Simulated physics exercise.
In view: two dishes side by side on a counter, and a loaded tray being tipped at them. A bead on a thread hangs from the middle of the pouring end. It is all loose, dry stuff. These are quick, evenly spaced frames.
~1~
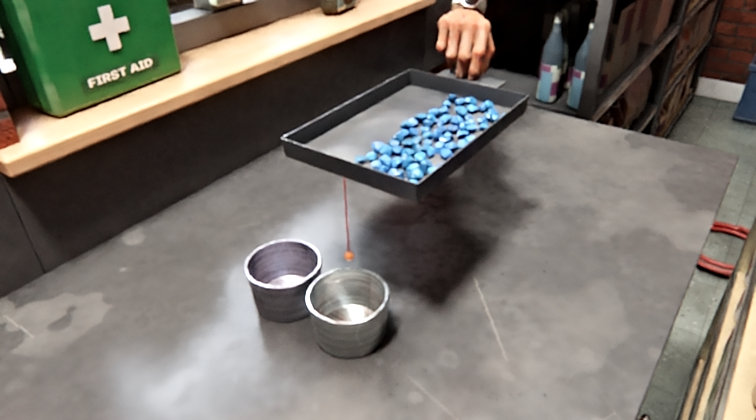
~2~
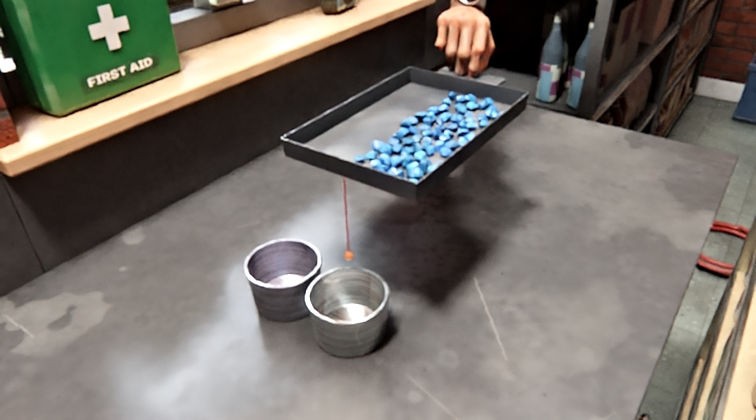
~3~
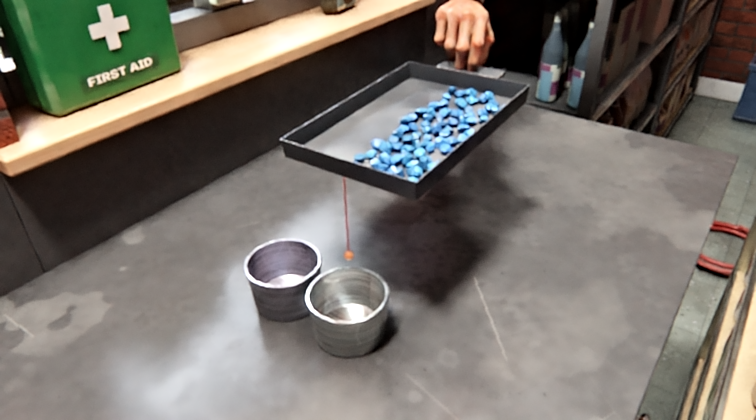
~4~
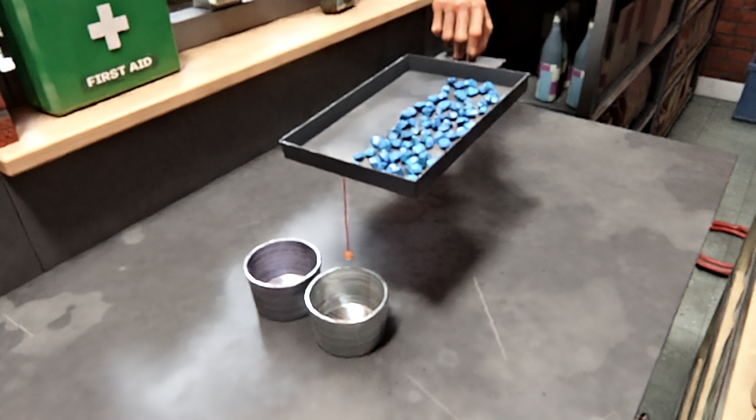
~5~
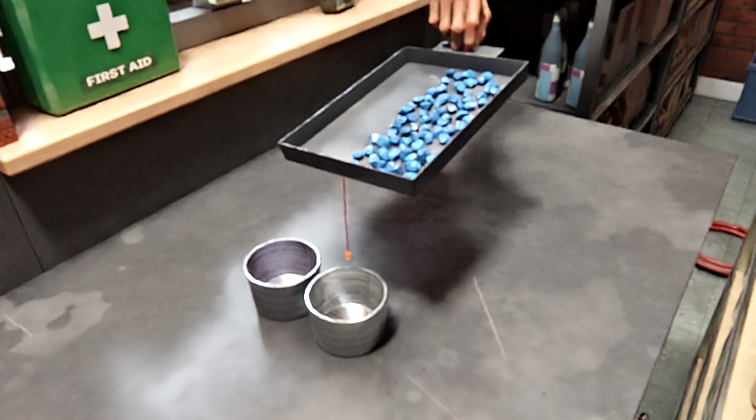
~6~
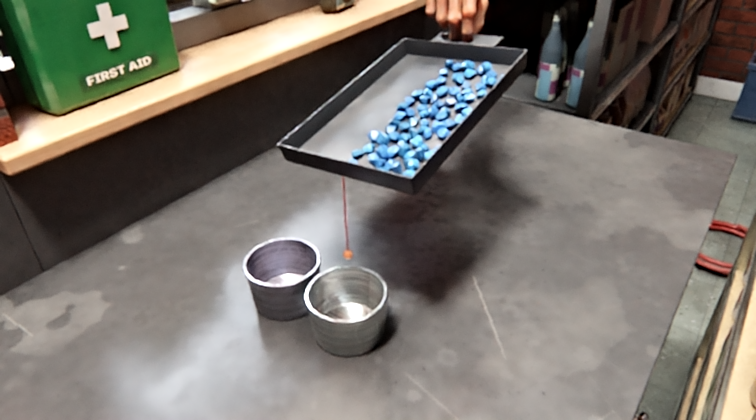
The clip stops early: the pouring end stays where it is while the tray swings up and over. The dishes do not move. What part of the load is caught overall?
They take over half between them.
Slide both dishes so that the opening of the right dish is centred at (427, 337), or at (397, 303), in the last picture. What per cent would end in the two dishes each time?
First some 0, then 30 per cent.
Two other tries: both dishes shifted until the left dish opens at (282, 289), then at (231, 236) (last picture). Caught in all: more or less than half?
One: Below a half. Two: Above a half.
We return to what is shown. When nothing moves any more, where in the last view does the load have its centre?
Near (283, 288).
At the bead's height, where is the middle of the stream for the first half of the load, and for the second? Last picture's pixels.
The first part at (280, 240); the rest at (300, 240).
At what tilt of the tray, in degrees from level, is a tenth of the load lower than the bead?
At about 85°.
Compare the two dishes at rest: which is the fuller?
The winner is the left-hand dish.
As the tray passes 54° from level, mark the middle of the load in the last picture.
Near (327, 142).
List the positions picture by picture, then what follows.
In the first frame, corners of the pouring end at (284, 138) and (417, 183), level; middle of the load at (437, 136), aquarium stones; left dish at (260, 298); right dish at (324, 333); bead on its thread at (349, 256).
In the second frame, corners of the pouring end at (283, 138) and (416, 182), level; middle of the load at (437, 134).
In the third frame, corners of the pouring end at (283, 139) and (416, 181), tipped barely, lowest at the left corner; middle of the load at (437, 130).
In the fourth frame, corners of the pouring end at (282, 140) and (414, 179), tipped a little, lowest at the left corner; middle of the load at (436, 125).
In the fifth frame, corners of the pouring end at (281, 142) and (412, 178), tipped a little, lowest at the left corner; middle of the load at (435, 119).
In the sixth frame, corners of the pouring end at (280, 144) and (411, 176), tipped a little, lowest at the left corner; middle of the load at (433, 113); left dish at (258, 296); right dish at (323, 331).
Soon, tray tipped steeply; all on the tray.
A while on, tray tipped right over; most on the tray; a small part in the left dish; a stray few outside both; a stray few in the air.
Towards the end, tray tipped past a quarter turn; a stray few in the right dish; most in the left dish; about a quarter outside both.
Finally, tray tipped past a quarter turn; a stray few in the right dish; most in the left dish; about a quarter outside both.
